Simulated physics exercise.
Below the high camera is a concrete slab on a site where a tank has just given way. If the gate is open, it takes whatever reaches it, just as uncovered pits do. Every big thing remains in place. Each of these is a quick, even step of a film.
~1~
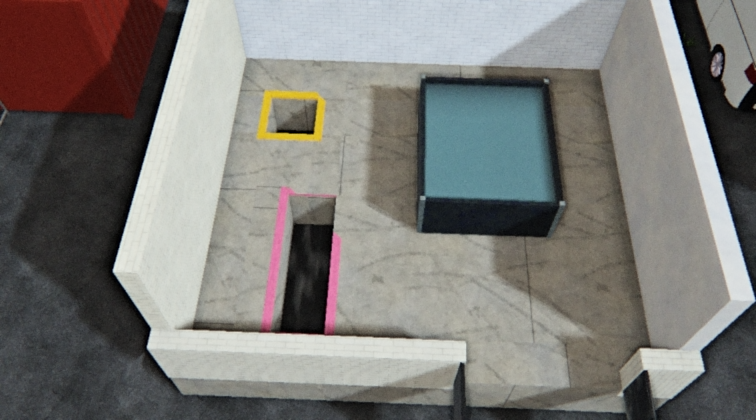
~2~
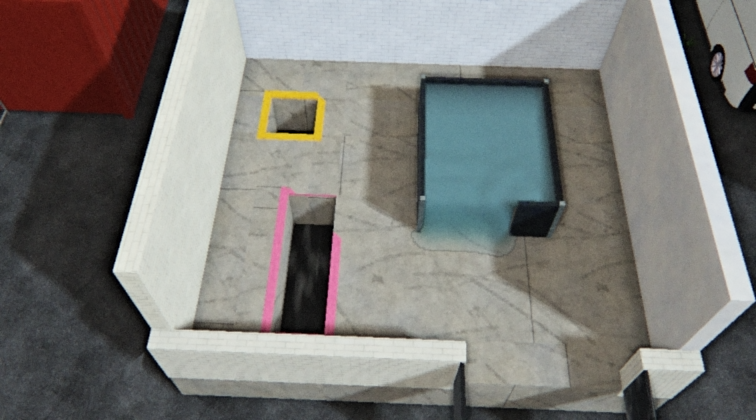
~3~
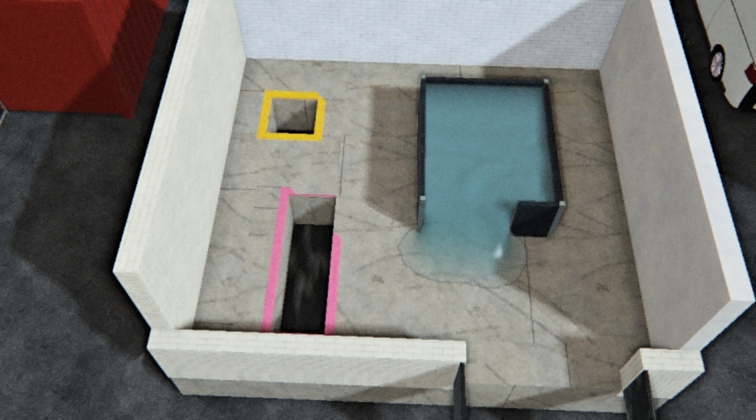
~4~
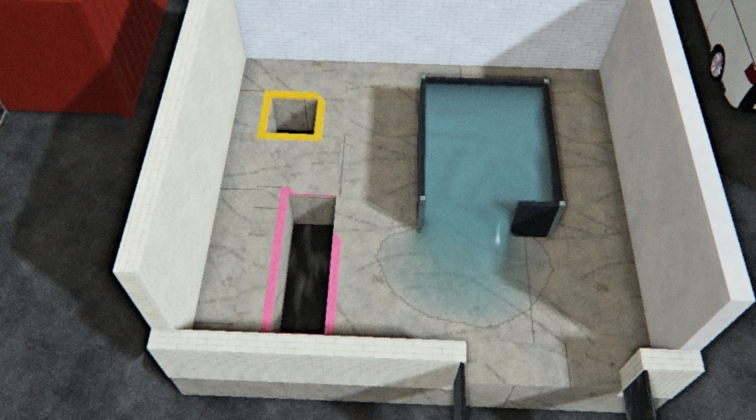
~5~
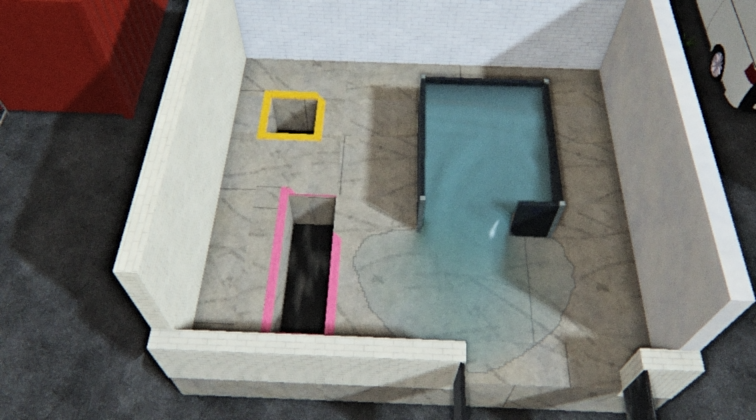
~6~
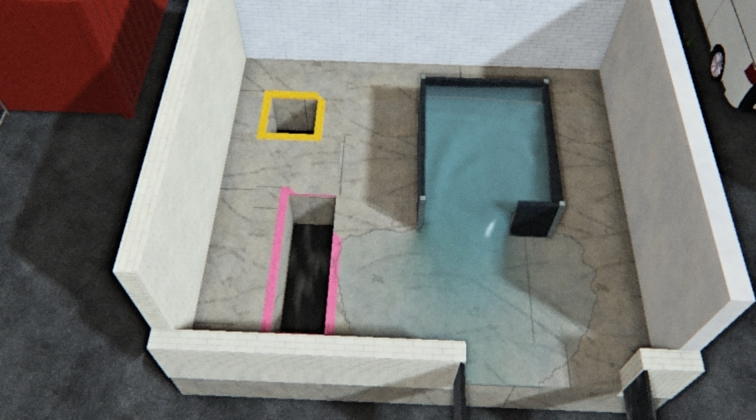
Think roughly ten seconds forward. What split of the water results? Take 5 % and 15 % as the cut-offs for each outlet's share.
As I see it, the gate is busy - draining past fifteen per cent; the pink pit is busy - draining past fifteen per cent; the yellow pit is nearly idle - draining beneath five per cent.
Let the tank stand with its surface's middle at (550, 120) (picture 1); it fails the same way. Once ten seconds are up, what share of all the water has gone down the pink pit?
The pink pit gets 15 per cent.
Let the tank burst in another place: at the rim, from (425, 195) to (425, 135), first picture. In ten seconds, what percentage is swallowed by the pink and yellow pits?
Result - pink: 65 %; yellow: 10 %.
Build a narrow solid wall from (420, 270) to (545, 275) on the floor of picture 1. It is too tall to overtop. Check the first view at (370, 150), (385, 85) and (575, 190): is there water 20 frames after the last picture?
Spared; spared; swamped.
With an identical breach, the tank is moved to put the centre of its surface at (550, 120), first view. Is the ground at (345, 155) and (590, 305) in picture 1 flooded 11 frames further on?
Well, the first one would be bone-dry, and the second one soaked.
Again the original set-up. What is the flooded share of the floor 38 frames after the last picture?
45 %.
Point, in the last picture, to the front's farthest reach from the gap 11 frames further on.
I'd put it around (189, 353).
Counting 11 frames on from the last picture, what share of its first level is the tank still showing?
Estimate: Some 46 %.
A moment on, water covers 25 % of the floor; the gate 7 %, the pink pit 1 %, the yellow pit 0 %.
Next, water covers 30 % of the floor; the gate 16 %, the pink pit 6 %, the yellow pit 0 %.
Then, water covers 45 % of the floor; the gate 27 %, the pink pit 14 %, the yellow pit 0 %.
Later, water covers 45 % of the floor; the gate 38 %, the pink pit 24 %, the yellow pit 1 %.
In the end, water covers 40 % of the floor; the gate 45 %, the pink pit 31 %, the yellow pit 3 %.
